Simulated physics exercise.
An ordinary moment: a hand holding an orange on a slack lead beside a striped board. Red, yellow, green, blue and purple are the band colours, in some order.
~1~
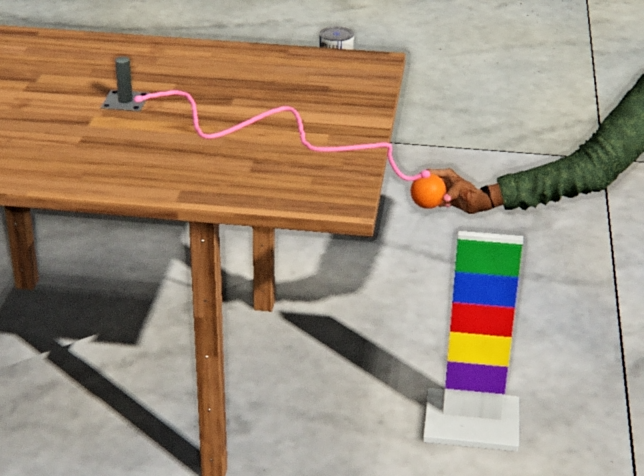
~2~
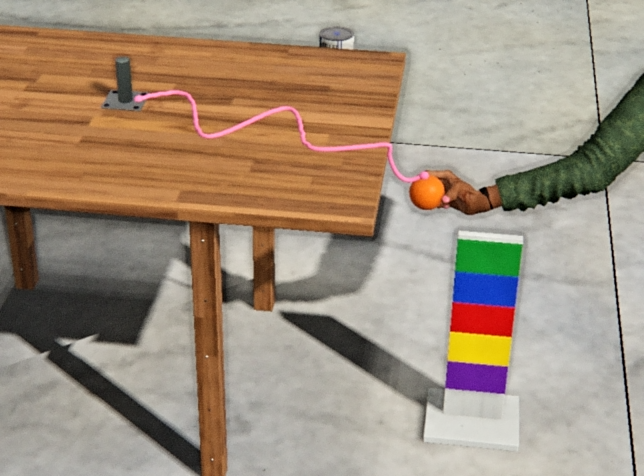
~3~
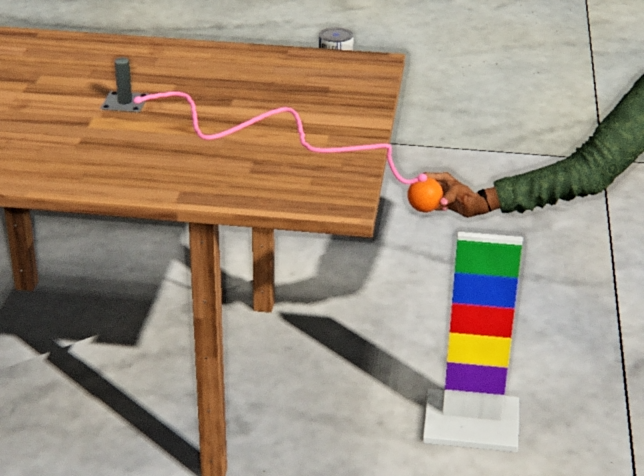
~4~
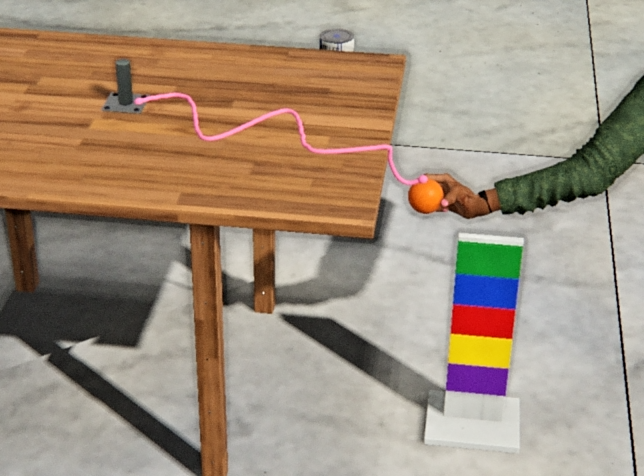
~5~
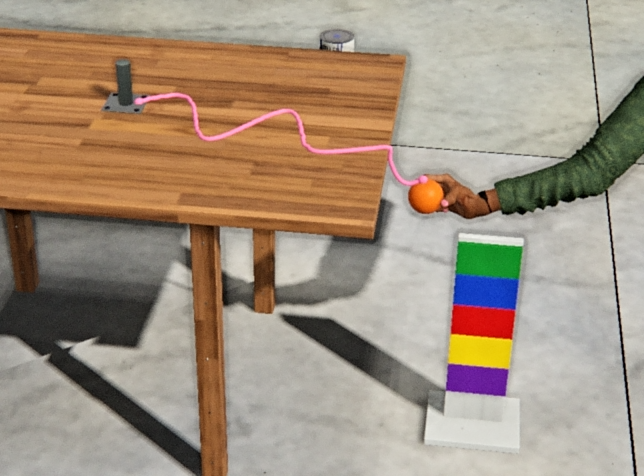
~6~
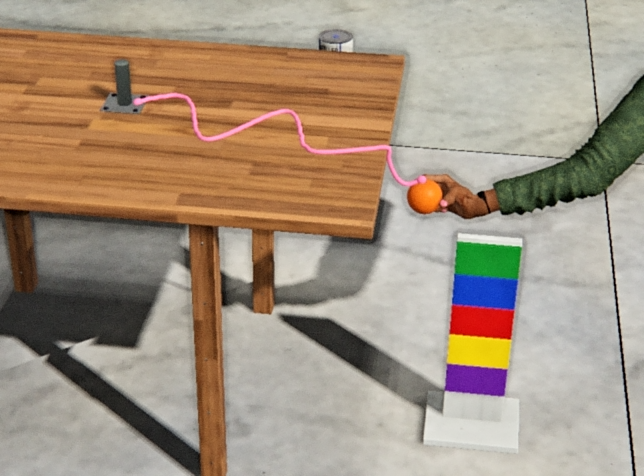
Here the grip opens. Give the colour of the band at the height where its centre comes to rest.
The band is yellow.
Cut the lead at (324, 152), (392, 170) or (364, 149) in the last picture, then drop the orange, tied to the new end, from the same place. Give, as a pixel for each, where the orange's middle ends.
Respectively (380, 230), (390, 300) and (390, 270).
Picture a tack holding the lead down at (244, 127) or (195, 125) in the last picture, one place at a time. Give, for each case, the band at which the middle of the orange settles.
Try one: Blue. Try two: Red.
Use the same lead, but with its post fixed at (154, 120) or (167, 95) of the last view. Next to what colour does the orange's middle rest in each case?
Purple; purple.
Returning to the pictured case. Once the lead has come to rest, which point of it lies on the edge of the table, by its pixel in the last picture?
Roughly (294, 115).
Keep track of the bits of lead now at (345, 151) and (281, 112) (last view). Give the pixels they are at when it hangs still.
About (381, 241), and the other about (371, 140).
Early on, orange near (408, 340); level with yellow.
Midway, orange near (351, 335); level with yellow.
Near the end, orange near (396, 340); level with yellow.
Finally, orange near (374, 338); level with yellow. The lead holds its middle at yellow.
